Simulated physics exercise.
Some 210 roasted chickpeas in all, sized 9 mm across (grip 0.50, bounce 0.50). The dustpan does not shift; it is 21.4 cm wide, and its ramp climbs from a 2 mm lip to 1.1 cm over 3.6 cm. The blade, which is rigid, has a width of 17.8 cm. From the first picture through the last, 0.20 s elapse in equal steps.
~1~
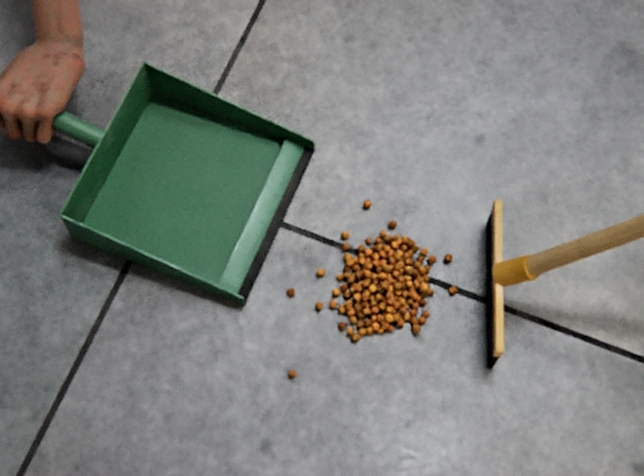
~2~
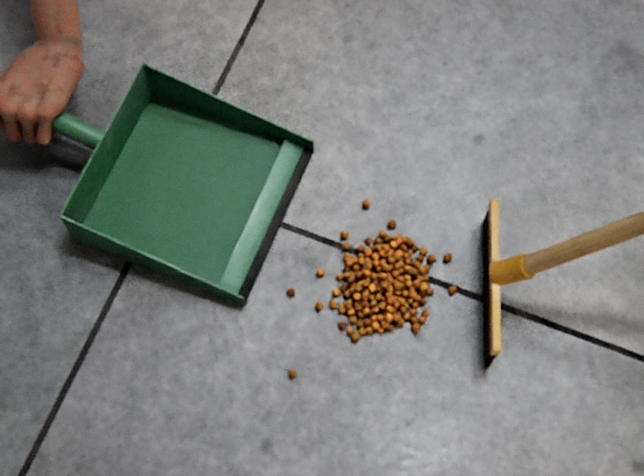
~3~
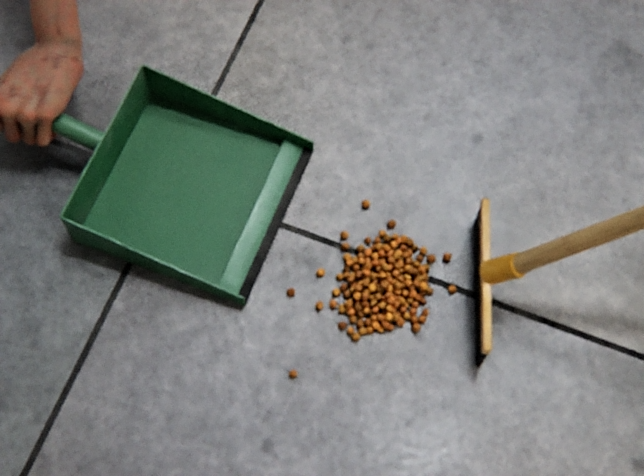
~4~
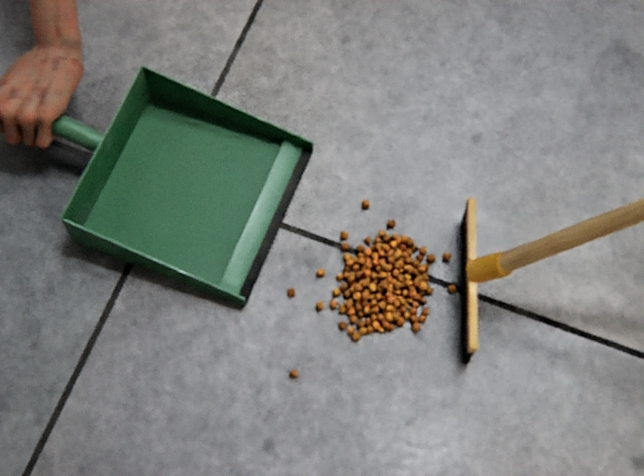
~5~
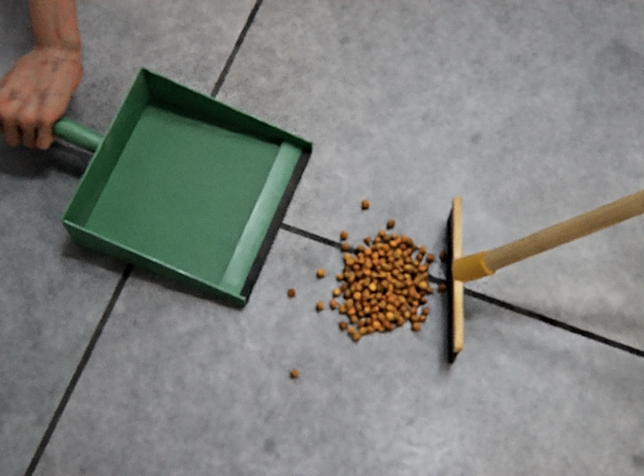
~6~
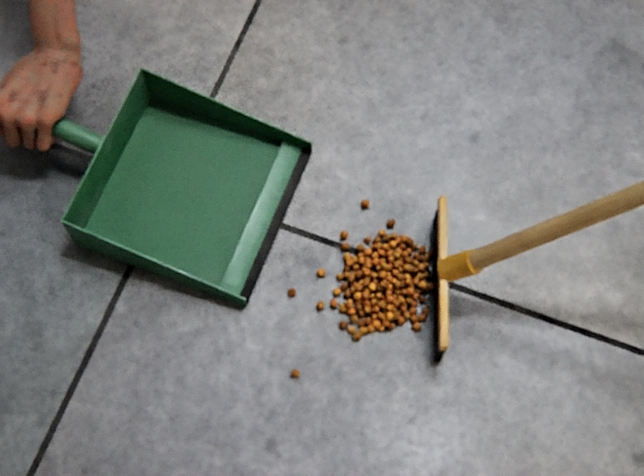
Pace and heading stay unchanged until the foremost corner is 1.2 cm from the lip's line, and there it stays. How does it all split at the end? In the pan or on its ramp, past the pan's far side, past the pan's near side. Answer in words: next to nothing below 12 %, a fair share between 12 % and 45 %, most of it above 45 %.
Pan - a fair share; far side - next to nothing; near side - a fair share.
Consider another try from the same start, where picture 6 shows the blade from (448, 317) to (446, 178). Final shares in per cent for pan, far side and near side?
Pan: 0, far side: 0, near side: 0.
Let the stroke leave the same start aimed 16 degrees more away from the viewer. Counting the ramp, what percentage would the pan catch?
The pan, ramp included, would get around 10 per cent.
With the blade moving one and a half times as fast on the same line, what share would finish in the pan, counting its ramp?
Then some 25 in a hundred.
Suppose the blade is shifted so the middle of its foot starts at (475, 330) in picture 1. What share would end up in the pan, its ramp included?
20 %.
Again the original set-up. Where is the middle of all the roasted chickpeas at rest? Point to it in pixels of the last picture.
My guess is close to (265, 284).
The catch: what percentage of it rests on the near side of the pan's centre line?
Something like 90 per cent of the catch.
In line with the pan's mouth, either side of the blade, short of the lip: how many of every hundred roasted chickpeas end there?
Around 55 in a hundred.
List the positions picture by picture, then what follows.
In the first frame, blade from (498, 352) to (497, 207), moved 0.0 cm, 0 of the pieces shifted so far; middle of the pieces at (384, 283); pan at (182, 188).
In the second frame, blade from (495, 351) to (493, 207), moved 0.3 cm, 0 of the pieces shifted so far; middle of the pieces at (384, 283).
In the third frame, blade from (486, 349) to (484, 206), moved 1.3 cm, 0 of the pieces shifted so far; middle of the pieces at (384, 283).
In the fourth frame, blade from (472, 348) to (470, 205), moved 2.8 cm, 0 of the pieces shifted so far; middle of the pieces at (384, 282).
In the fifth frame, blade from (458, 347) to (456, 204), moved 4.4 cm, 1 of the pieces shifted so far; middle of the pieces at (384, 282).
In the sixth frame, blade from (444, 346) to (442, 203), moved 6.0 cm, 8 of the pieces shifted so far; middle of the pieces at (384, 282); pan at (181, 192).
Then, 0.21 s after the last picture, middle of the blade 12 cm from the lip; 0 % over the lip, far side 0 %, near side 5 %.
Then, 0.36 s after the last picture, middle of the blade 7 cm from the lip; 0 % over the lip, far side 0 %, near side 20 %.
Then, 0.63 s after the last picture, middle of the blade 4 cm from the lip; 20 % over the lip, far side 0 %, near side 30 %.
In the end, pan 20 %, far side 0 %, near side 30 %, in front of the lip or behind the blade 55 %.
